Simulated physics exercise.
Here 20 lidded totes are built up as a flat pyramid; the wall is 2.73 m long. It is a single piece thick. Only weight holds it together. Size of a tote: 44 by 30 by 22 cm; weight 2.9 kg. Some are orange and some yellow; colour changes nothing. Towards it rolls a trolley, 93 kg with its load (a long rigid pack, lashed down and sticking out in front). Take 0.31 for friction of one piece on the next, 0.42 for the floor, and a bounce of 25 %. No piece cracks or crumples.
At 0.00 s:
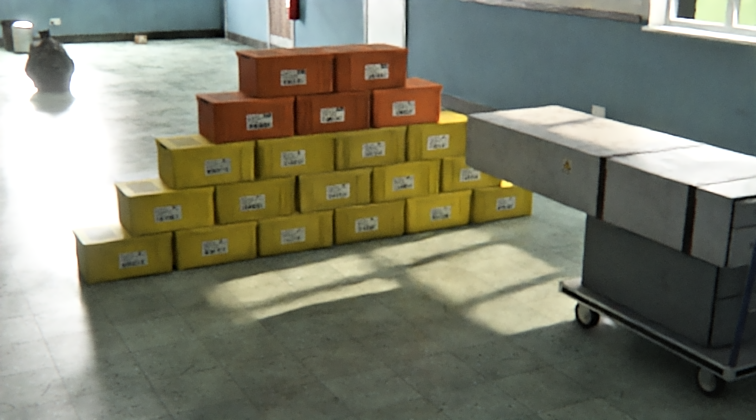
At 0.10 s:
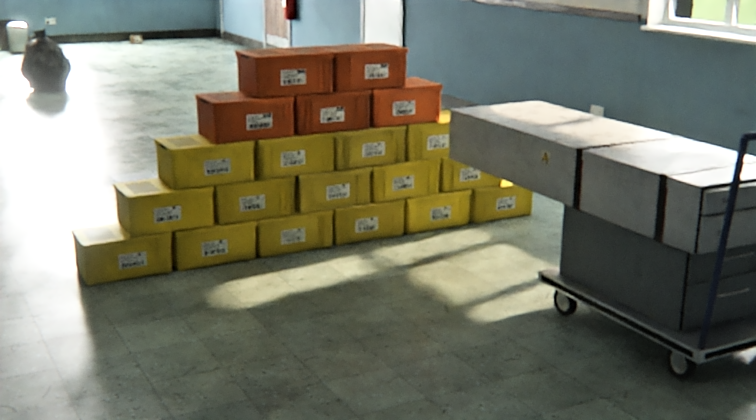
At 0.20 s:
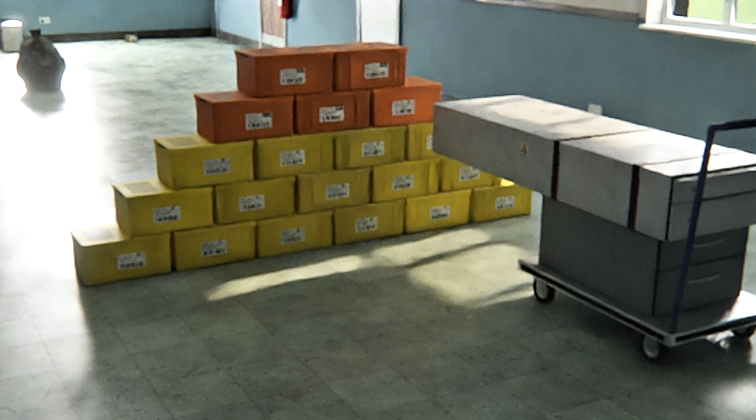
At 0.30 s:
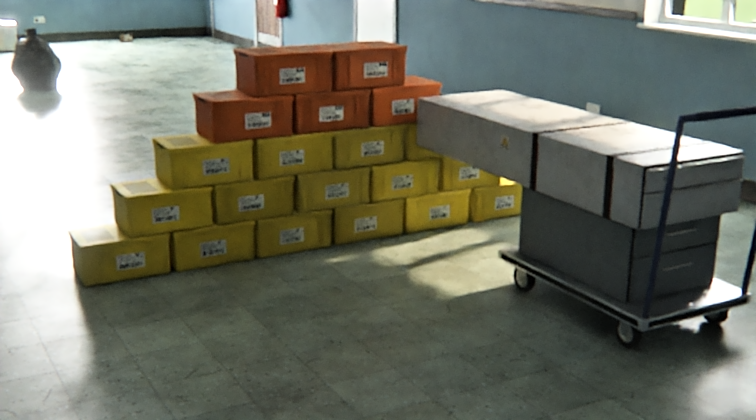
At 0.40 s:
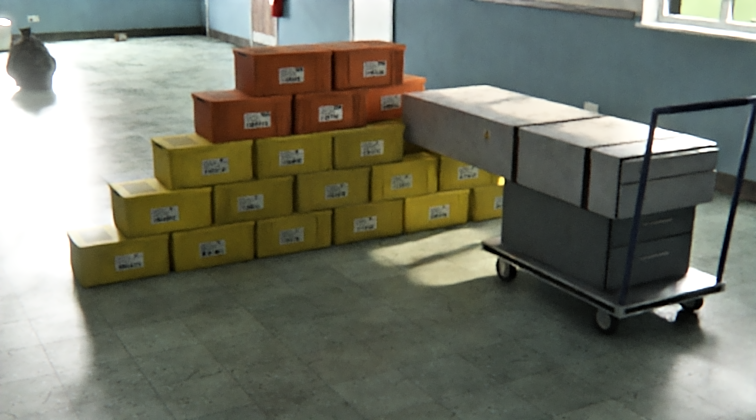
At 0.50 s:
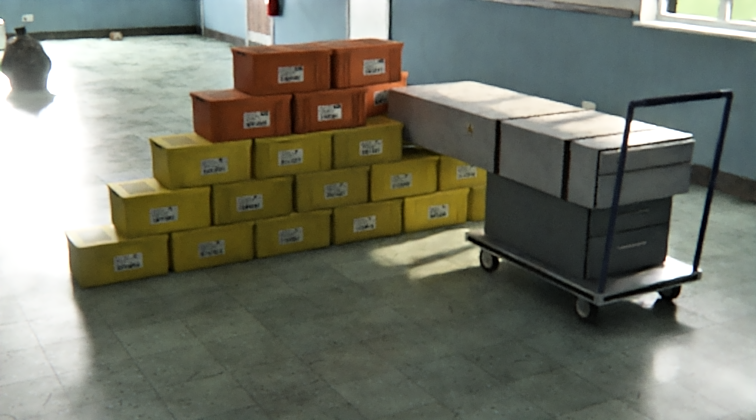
In this clip, a trolley carrying a long grey load that juts out in front rolls leftward across a floor toward a stepped stack of orange and yellow lidded totes, and the load pushes in among those at the right end.
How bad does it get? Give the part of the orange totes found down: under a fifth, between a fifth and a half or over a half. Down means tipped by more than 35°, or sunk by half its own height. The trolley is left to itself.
The part is from a fifth to a half.
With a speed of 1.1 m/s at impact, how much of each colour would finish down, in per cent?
In that case yellow 10, orange 40 per cent.
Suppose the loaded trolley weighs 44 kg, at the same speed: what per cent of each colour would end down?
Then yellow 10, orange 40 per cent.
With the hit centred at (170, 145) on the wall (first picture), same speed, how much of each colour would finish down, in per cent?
Then yellow 10, orange 40 per cent.
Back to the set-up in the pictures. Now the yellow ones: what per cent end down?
By colour: Yellow 10 per cent.
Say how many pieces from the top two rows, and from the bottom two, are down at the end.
Top 2, bottom 1.
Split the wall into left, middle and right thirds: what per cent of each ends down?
Left 0, middle 10, right 50 per cent.
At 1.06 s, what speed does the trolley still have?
Near 1.1 m/s.
Around 1.06 s, load 1.03 m past the wall's line, still rolling; 1 of the 5 orange totes down (2 of 20 in all colours); top orange tote unmoved.
Around 1.70 s, load 1.52 m past the wall's line, still rolling; 2 of the 5 orange totes down (3 of 20 in all colours); top orange tote unmoved.
Finally (3.3 s), load 1.65 m past the wall's line, stopped; 2 of the 5 orange totes down (4 of 20 in all colours); top orange tote unmoved; top yellow tote unmoved. That is 40 per cent. Seen by the last camera, middles, top orange tote near (280, 69), top yellow tote near (283, 150).
